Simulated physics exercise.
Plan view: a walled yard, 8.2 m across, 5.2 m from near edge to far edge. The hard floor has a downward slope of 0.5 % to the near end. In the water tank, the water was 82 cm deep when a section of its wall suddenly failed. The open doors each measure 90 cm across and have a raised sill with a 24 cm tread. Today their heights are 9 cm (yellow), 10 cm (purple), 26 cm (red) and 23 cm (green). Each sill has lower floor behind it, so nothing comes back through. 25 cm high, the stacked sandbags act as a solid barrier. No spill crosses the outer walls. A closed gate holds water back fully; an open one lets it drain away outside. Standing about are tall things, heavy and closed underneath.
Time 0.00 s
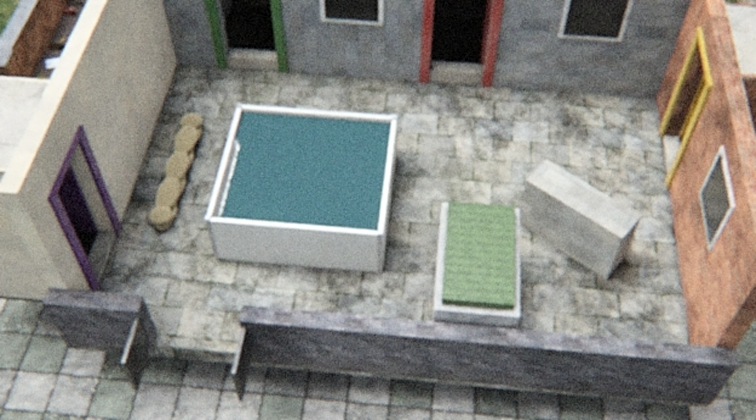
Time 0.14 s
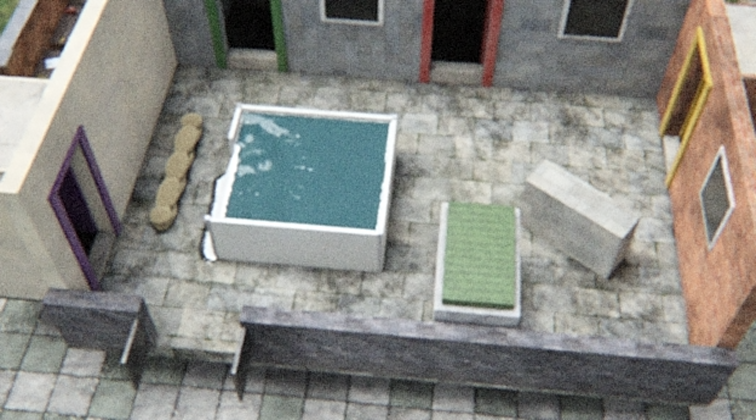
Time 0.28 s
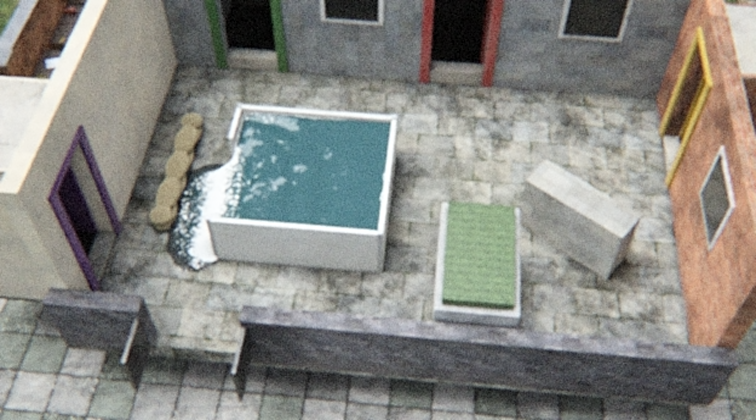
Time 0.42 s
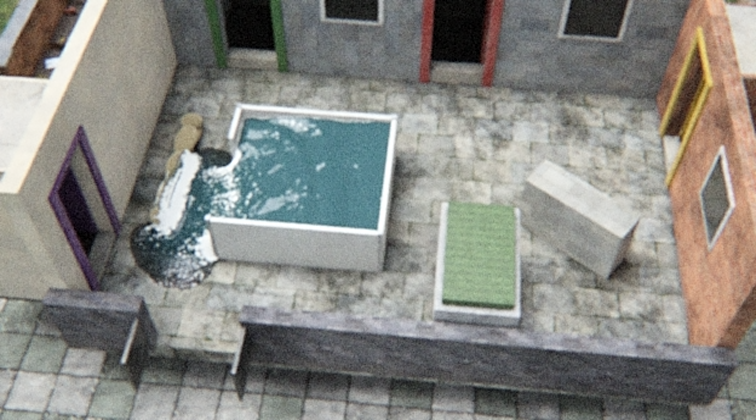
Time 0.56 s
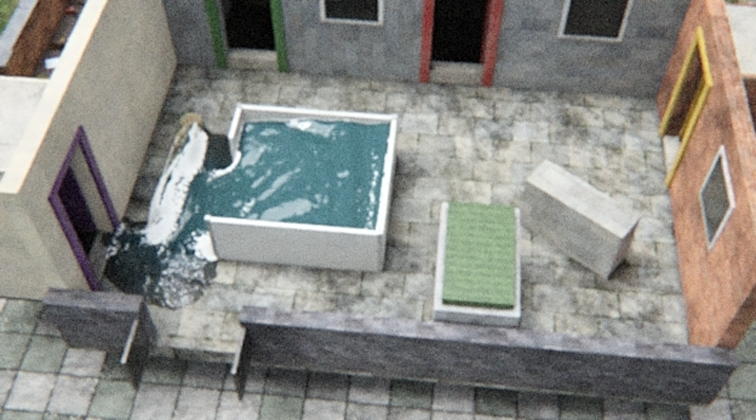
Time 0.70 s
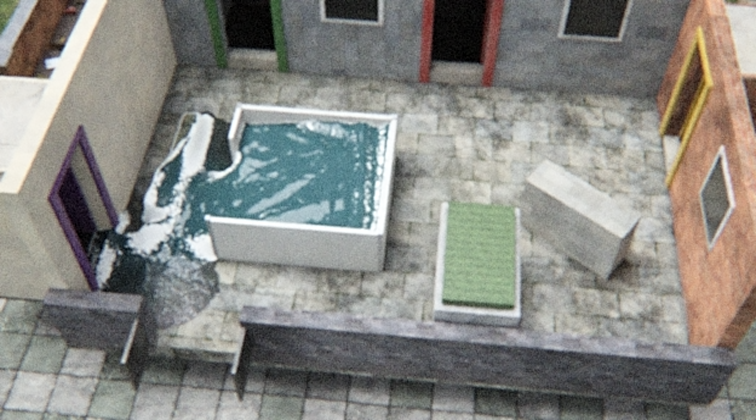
The clip shows a walled yard with a white-sided water tank whose left wall gives way, releasing foaming water that spreads over the paving, surges across the stacked sandbags and reaches the purple-framed door at the left.
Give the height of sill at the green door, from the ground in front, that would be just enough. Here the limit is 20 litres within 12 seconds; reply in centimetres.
Close to 19 cm.
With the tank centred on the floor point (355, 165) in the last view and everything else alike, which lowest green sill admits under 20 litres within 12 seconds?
In that case about 24 cm.
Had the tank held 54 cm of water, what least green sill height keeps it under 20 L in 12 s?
Around 14.0 cm high.
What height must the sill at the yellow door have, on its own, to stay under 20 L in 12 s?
For yellow, a step near 9.0 cm.
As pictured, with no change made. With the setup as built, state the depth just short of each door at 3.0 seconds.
In cm - yellow: 0, purple: 30, red: 2, green: 24.
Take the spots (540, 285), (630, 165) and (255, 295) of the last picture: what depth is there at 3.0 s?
The three readings, in order, are 0, 0 and 4 cm.
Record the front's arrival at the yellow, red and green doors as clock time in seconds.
The yellow door at 5.5 seconds, the red door at 2.8 seconds, the green door at 1.1 seconds.
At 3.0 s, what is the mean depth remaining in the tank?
Around 31 cm deep on average.
After 1.4 s water covers 25 % of the floor, deepest (63 cm) near (90, 311); 18 cm at the green door, 0 litres in over its 23 cm sill.
After 3.0 s water covers 45 % of the floor, deepest (40 cm) near (86, 322); 24 cm at the green door, 2 litres in over its 23 cm sill.
After 12.0 s water covers 95 % of the floor, deepest (13 cm) near (688, 377); 7 cm at the green door, 3 litres in over its 23 cm sill.
At the green door as built, the water arrived by 1.2 s and peaked near 25 cm at 2.8 s.
Run again over the same 12 s with other heights there, 60 litres in over 15 cm, 3 litres over 23.5 cm. The limit of 20 litres is kept from about 19 cm up.
